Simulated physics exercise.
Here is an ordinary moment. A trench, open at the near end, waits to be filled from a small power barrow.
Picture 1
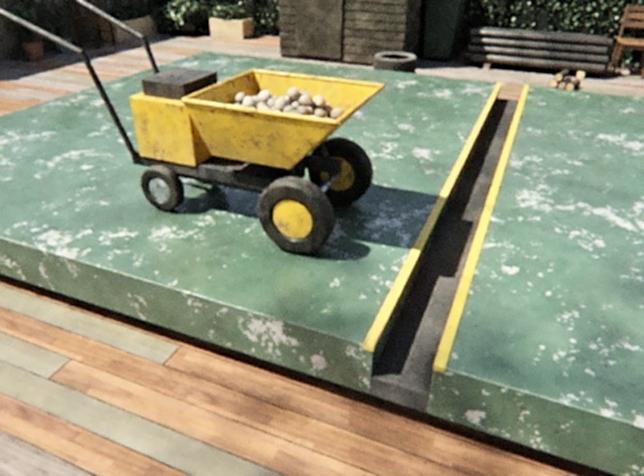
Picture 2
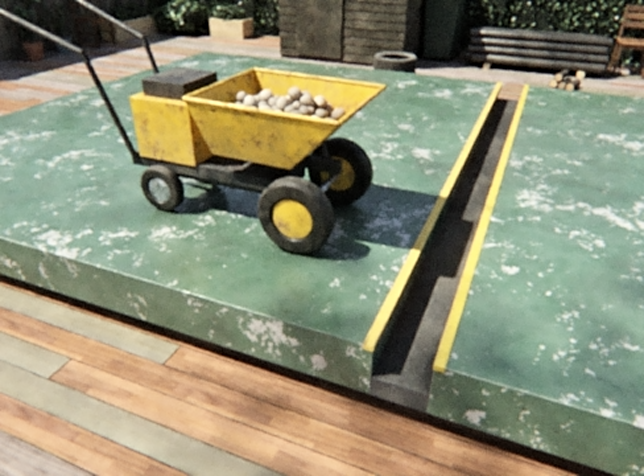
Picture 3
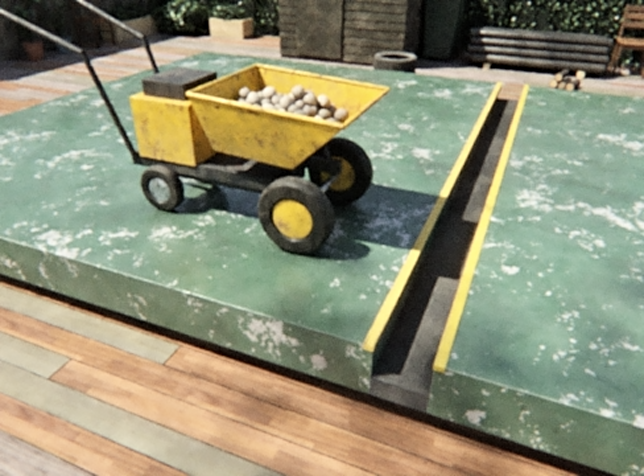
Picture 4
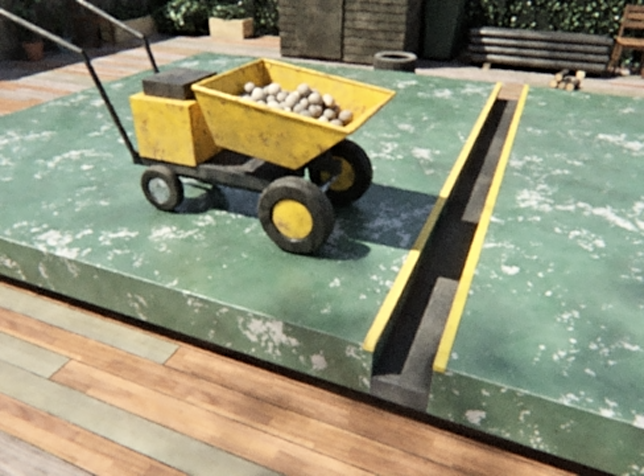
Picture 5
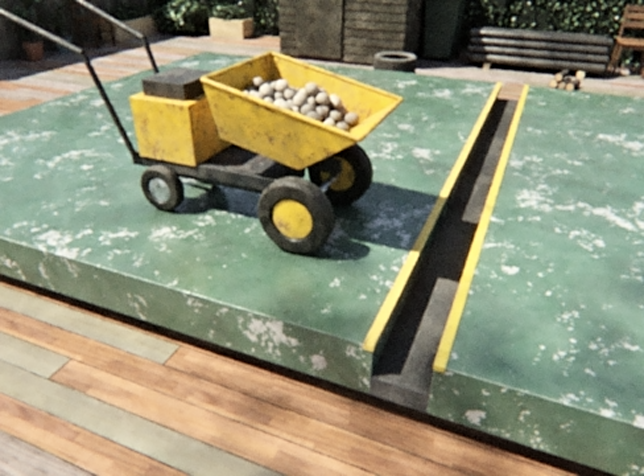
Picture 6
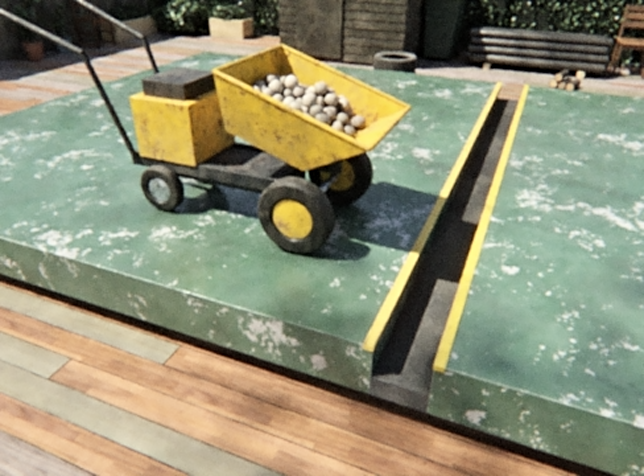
The yellow skip of a small barrow, loaded with river pebbles, sat level at first, then tilted steadily forward to the right while its wheels stayed still beside a narrow, yellow-edged trench.
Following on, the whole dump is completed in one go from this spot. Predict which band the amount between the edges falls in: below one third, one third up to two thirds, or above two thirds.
To my eye, the trench share tops two thirds.
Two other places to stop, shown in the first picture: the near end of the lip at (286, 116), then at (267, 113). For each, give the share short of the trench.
The first spot yields roughly 40 percent, the second roughly 70 percent.
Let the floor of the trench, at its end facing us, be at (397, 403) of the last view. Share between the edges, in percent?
The share would be roughly 90 per cent.
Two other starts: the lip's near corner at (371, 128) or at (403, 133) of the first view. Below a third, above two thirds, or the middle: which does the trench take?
Try 1, between a third and two thirds; try 2, under a third.
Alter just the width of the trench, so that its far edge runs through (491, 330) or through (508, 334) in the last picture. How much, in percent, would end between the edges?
Result, try 1: 100 in a hundred; try 2: 100 in a hundred.
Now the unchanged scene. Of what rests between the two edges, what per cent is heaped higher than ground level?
15 per cent or so.
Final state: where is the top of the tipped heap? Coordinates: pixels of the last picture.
Top at rest: Roughly (457, 240).
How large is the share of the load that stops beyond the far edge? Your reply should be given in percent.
Estimate: Some 10 percent.
Soon, skip tipped steeply; all in the skip.
A while on, skip tipped steeply; about two thirds in the skip; a stray few short of the trench; about a quarter in or heaped over the trench; a stray few beyond it; a stray few falling.
Towards the end, skip tipped right over; a stray few short of the trench; most in or heaped over the trench; a small part beyond it.
Finally, skip tipped right over; a stray few short of the trench; most in or heaped over the trench; a small part beyond it.
